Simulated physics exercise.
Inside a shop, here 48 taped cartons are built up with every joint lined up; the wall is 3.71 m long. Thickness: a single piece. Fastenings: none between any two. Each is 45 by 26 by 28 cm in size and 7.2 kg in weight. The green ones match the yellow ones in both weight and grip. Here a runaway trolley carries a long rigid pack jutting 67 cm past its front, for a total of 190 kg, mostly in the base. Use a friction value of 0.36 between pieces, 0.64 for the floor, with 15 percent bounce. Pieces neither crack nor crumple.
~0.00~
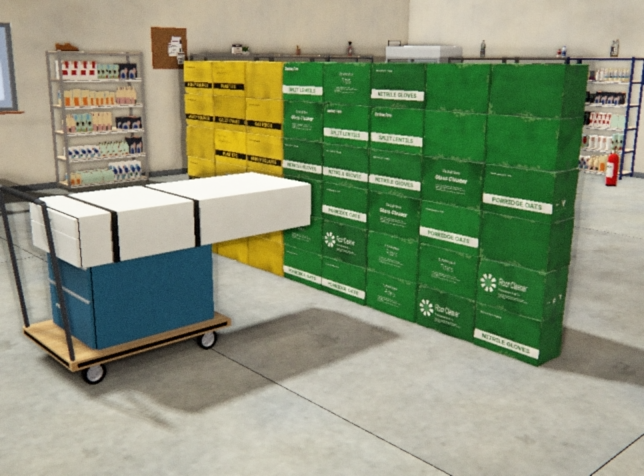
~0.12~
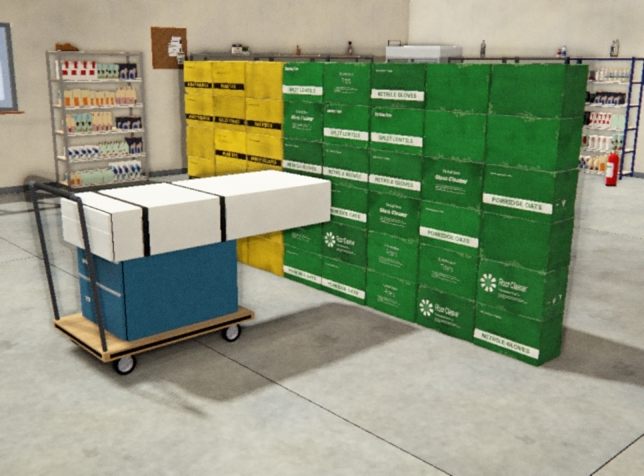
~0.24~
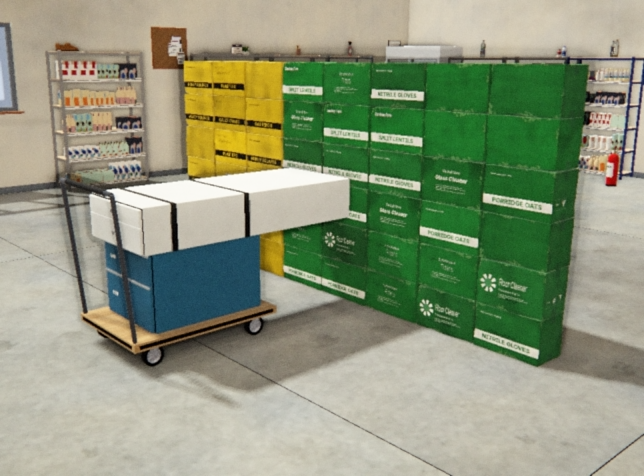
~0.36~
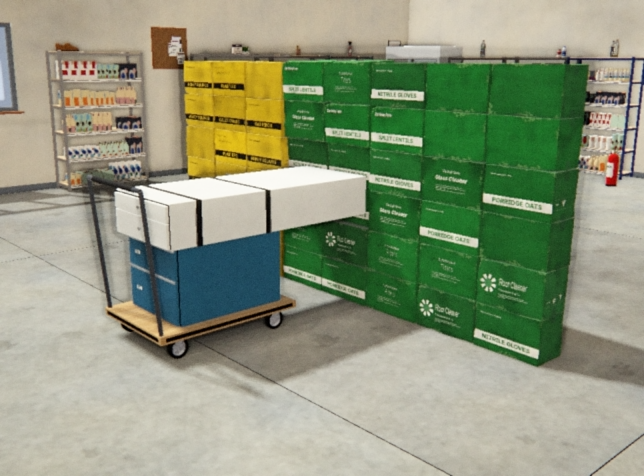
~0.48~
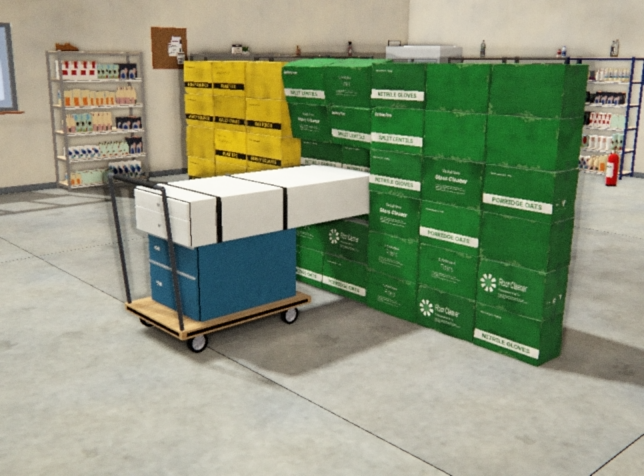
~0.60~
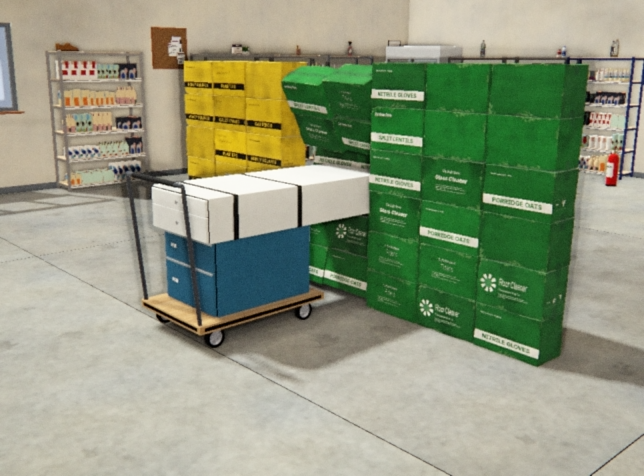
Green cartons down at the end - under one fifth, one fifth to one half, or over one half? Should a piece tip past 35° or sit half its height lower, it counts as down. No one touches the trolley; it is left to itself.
One fifth to one half.
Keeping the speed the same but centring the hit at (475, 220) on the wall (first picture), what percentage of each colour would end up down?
The green ones would be 40 per cent down and the yellow ones 0 per cent.
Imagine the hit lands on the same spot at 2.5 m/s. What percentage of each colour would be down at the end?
You'd end up with green at 30 per cent down and yellow at 0 per cent.
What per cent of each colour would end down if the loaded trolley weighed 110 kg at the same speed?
In that case green comes to 30 and yellow to 0 percent.
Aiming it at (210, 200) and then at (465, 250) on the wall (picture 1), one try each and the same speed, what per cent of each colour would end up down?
For green it's 0 then 40 per cent, for yellow 60 then 0 per cent.
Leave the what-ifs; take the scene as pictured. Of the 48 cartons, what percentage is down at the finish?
Estimate: Close to 25%.
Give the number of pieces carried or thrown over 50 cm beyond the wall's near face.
I'd put it near 8.
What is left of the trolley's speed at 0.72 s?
Something like 1.0 m/s, I'd say.
After 0.72 s, load 42 cm past the wall's line, still rolling; 4 of the 30 green cartons down (4 of 48 in all colours); top green carton unmoved.
After 0.94 s, load 63 cm past the wall's line, still rolling; 10 of the 30 green cartons down (10 of 48 in all colours); top green carton unmoved.
After 1.48 s, load 97 cm past the wall's line, still rolling; 12 of the 30 green cartons down (12 of 48 in all colours); top green carton unmoved.
In the end (2.6 s), load 1.02 m past the wall's line, stopped; 12 of the 30 green cartons down (12 of 48 in all colours); top green carton unmoved; top yellow carton unmoved. That is 40 per cent. From the last view, middles, top green carton near (410, 85), top yellow carton near (241, 79).
